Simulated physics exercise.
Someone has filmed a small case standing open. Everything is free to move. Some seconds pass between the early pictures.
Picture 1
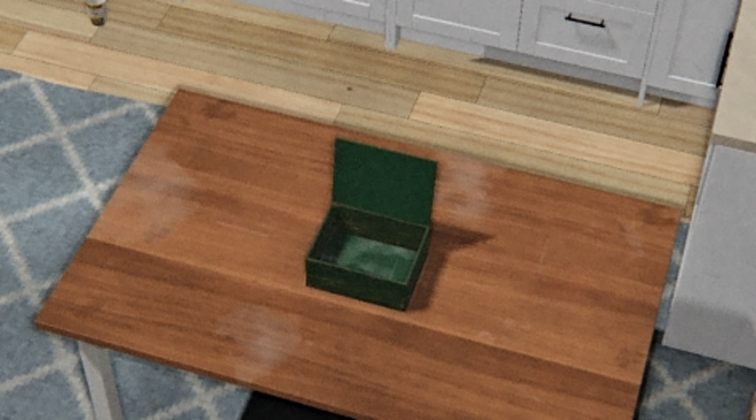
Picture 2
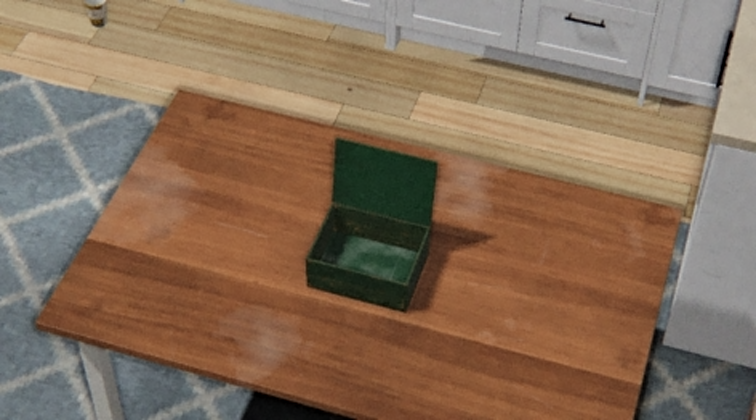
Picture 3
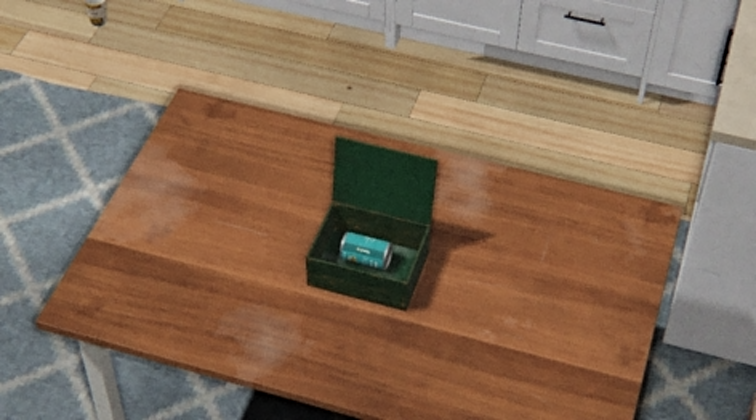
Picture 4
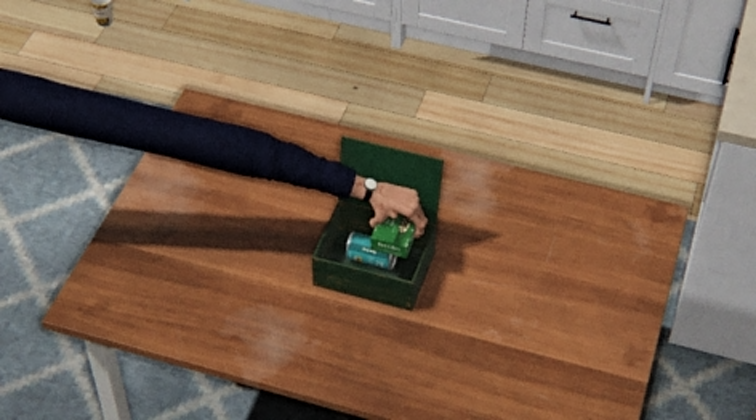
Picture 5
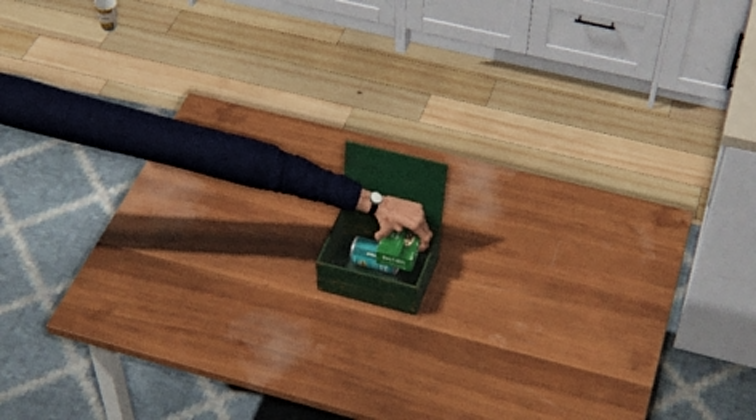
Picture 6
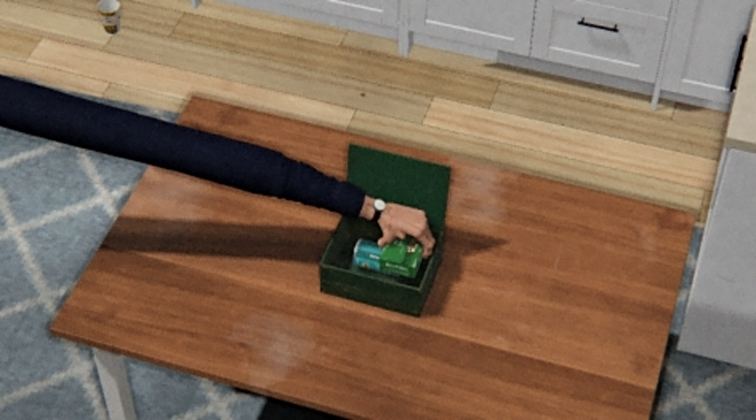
An arm reaching from the left and lowering a green packet beside a turquoise tin inside an open green case on a wooden table.
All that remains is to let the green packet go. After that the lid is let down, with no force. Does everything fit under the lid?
The lid shuts flat.
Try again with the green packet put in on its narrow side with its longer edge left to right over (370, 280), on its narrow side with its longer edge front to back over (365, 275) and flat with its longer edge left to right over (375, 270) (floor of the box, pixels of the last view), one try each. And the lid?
First, it closes; second, it stays ajar; third, it shuts flat.
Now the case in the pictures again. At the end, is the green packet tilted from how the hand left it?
The green packet ends up tilted.
Then, 0.80 s later than the last frame, lid starting down; green packet on its side near (418, 263).
Then, 1.50 s later than the last frame, lid 66° above the rim; green packet on its side near (418, 263).
Then, 1.80 s later than the last frame, lid 44° above the rim; green packet on its side near (418, 263).
Then, 2.20 s later than the last frame, lid 9° above the rim; green packet on its side near (418, 263).
When it is over, lid shut; lying over in the box, green packet; turquoise tin as before. End places, in pixels of the last picture, green packet near (418, 263).
